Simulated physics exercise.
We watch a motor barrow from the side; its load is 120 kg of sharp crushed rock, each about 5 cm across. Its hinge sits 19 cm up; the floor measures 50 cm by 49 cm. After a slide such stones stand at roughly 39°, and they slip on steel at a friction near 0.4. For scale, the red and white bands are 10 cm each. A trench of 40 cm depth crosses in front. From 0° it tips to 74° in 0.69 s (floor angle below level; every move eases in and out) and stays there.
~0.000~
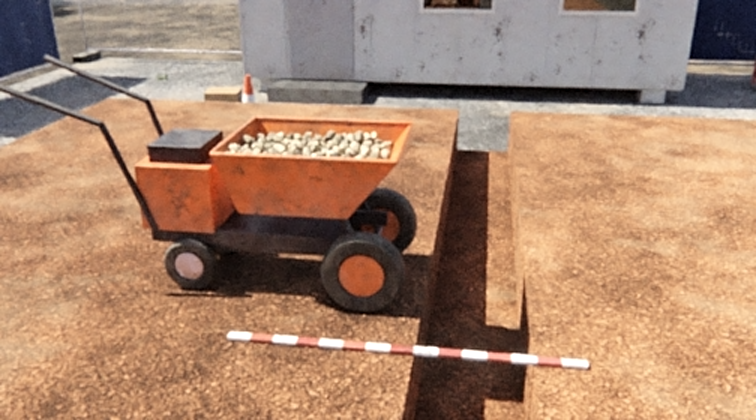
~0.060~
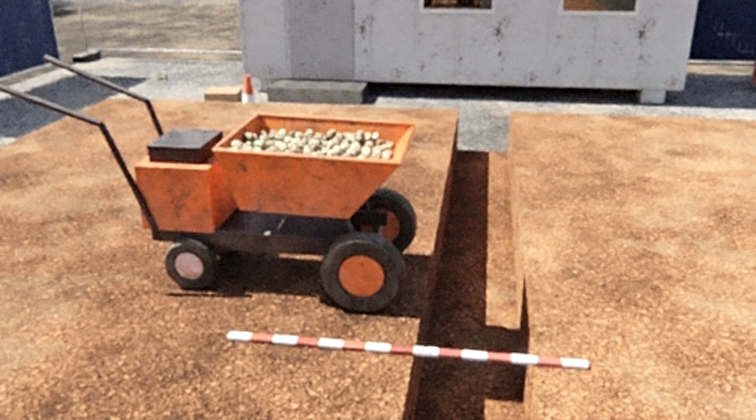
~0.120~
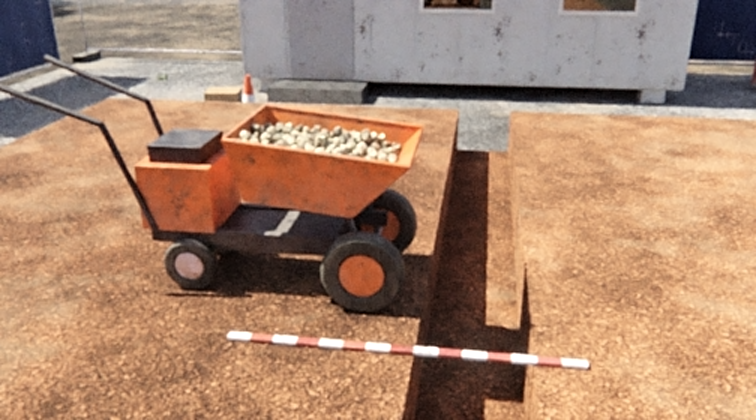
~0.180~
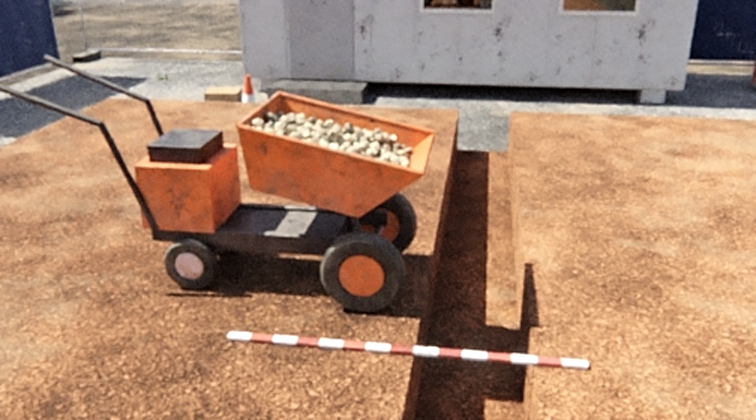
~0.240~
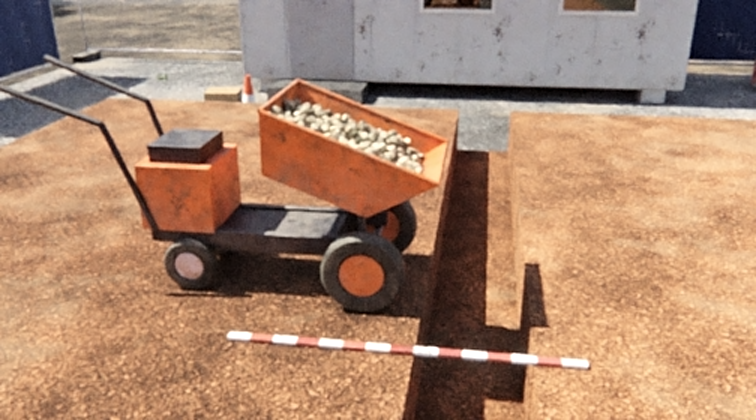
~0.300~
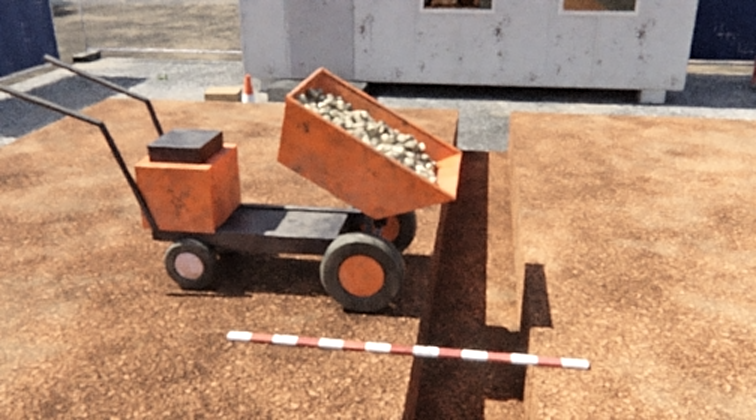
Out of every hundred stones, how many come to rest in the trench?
Close to 54 in a hundred.
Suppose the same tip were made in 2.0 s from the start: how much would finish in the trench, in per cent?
Then about 75 per cent.
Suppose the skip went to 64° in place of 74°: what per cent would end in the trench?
It would be near 30 per cent.
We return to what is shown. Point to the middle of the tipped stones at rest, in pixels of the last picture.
Their middle is at about (519, 333).
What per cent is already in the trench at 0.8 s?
About 15 per cent by then.
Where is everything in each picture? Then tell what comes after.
The skip is at 0°, its lip at (396, 162); the top of the load is at (322, 138), in the first picture.
Lip at (400, 164), floor tilted 2°, highest stones at (301, 137); the stones move at 0.4 m/s on average, in the second picture.
The skip is at 6°, its lip at (409, 167); the top of the load is at (287, 131); the stones move at 0.8 m/s on average, in the third picture.
The skip is at 12°, its lip at (423, 174); the top of the load is at (286, 120); the stones move at 1.1 m/s on average, in the fourth picture.
Lip at (439, 185), floor tilted 21°, highest stones at (299, 109); the stones move at 1.3 m/s on average, in the fifth picture.
Lip at (455, 198), floor tilted 30°, highest stones at (317, 98); the stones move at 1.5 m/s on average, in the sixth picture.
After 0.5 s the floor is at 63°; 100 % in the skip; the foremost stones are at (481, 233).
After 0.8 s the floor is at 74°; 66 % in the skip, 15 % in the trench, 18 % past the trench; the foremost stones are at (569, 299).
After 1.1 s the floor is at 74°; 19 % in the skip, 33 % in the trench, 48 % past the trench; the foremost stones are at (744, 311).
After 3.1 s the floor is at 74°; 0 % in the skip, 54 % in the trench, 46 % past the trench; the foremost stones are past the picture's edge.
